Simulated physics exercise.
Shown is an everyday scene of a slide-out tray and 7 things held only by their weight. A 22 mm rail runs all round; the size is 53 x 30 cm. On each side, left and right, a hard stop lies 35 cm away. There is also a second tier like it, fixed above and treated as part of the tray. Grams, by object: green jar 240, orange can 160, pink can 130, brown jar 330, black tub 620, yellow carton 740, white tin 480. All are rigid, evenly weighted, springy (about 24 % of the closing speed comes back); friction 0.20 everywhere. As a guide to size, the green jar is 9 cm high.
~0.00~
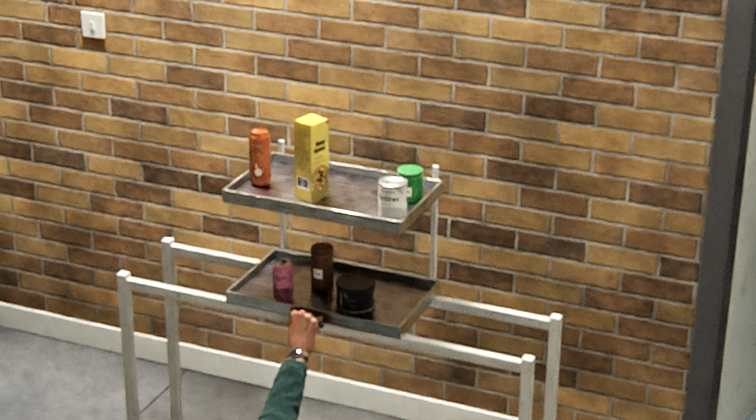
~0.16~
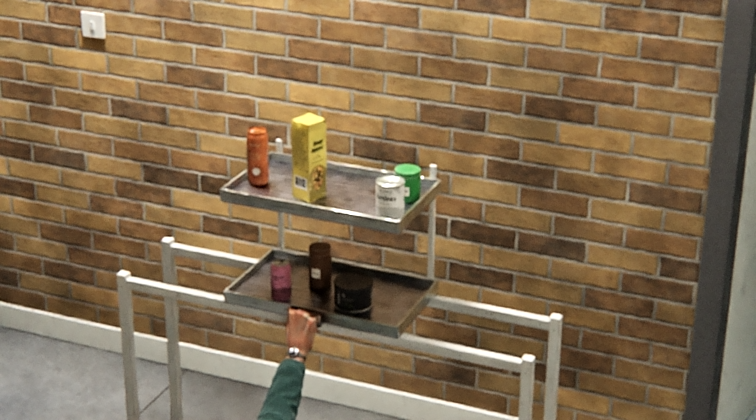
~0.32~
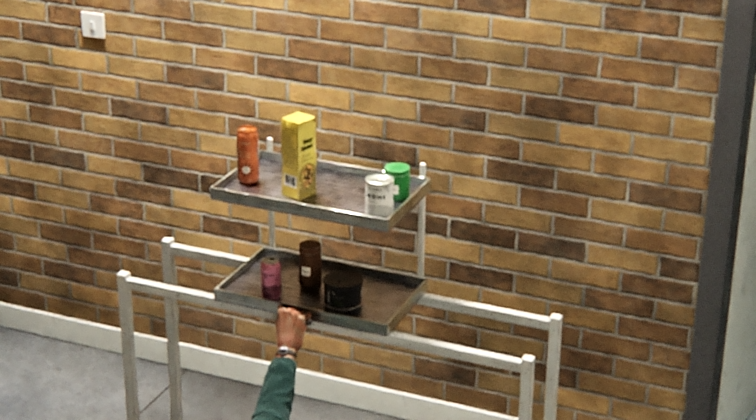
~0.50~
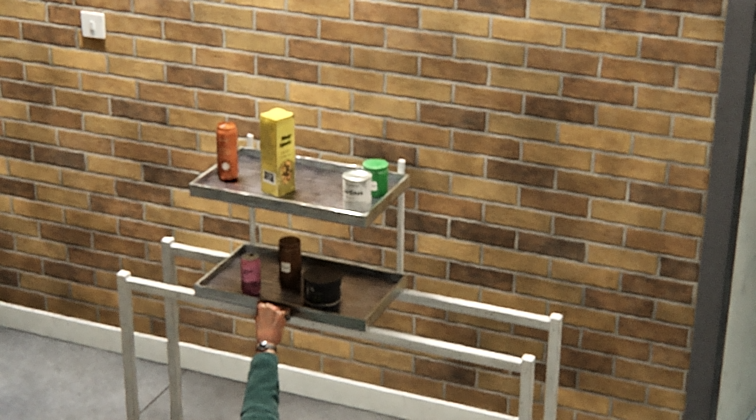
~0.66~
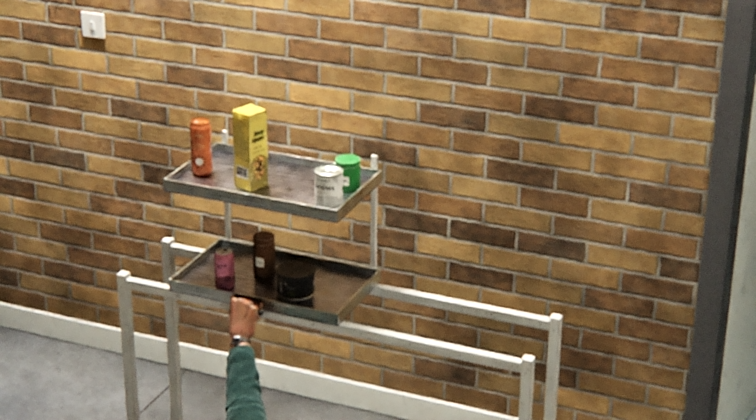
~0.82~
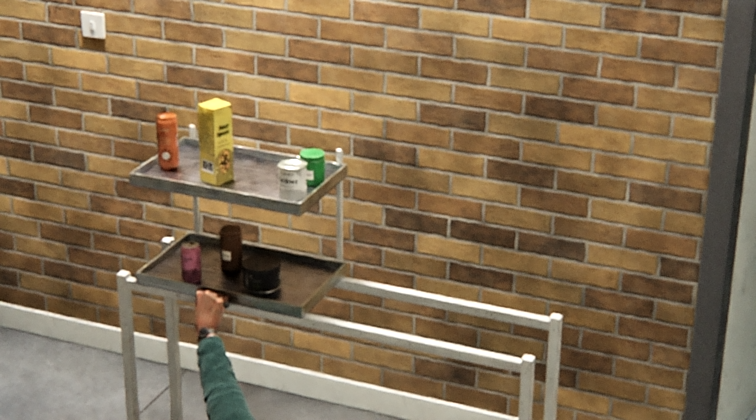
A two-level tray stand holding cans, jars, a yellow carton and a black tub slid left along a metal frame, slowly at first and then faster, as a hand gripped the lower tray's front edge.
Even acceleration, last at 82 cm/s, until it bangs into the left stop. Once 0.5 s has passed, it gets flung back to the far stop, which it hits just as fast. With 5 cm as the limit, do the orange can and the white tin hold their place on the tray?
Outcome: The orange can moves away from its start; the white tin remains about where it was.
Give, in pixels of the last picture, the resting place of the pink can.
Its middle comes to rest around (410, 307).
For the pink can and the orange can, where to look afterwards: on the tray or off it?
The pink can is still on the tray; the orange can finishes off the tray.
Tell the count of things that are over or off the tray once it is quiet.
That makes 1.
After 1.22 s, tray 35 cm left; orange can now off the tray; white tin slid 16 cm near (228, 170); yellow carton slid 15 cm.
After 2.82 s, tray 15 cm right; white tin slid 16 cm near (388, 199); yellow carton slid 15 cm; brown jar slid 16 cm.
At rest (3.8 s), off the tray, orange can; the other 6 in place, give or take 5 cm. Seen from the same camera at the end, orange can near (4, 405), white tin near (515, 221).
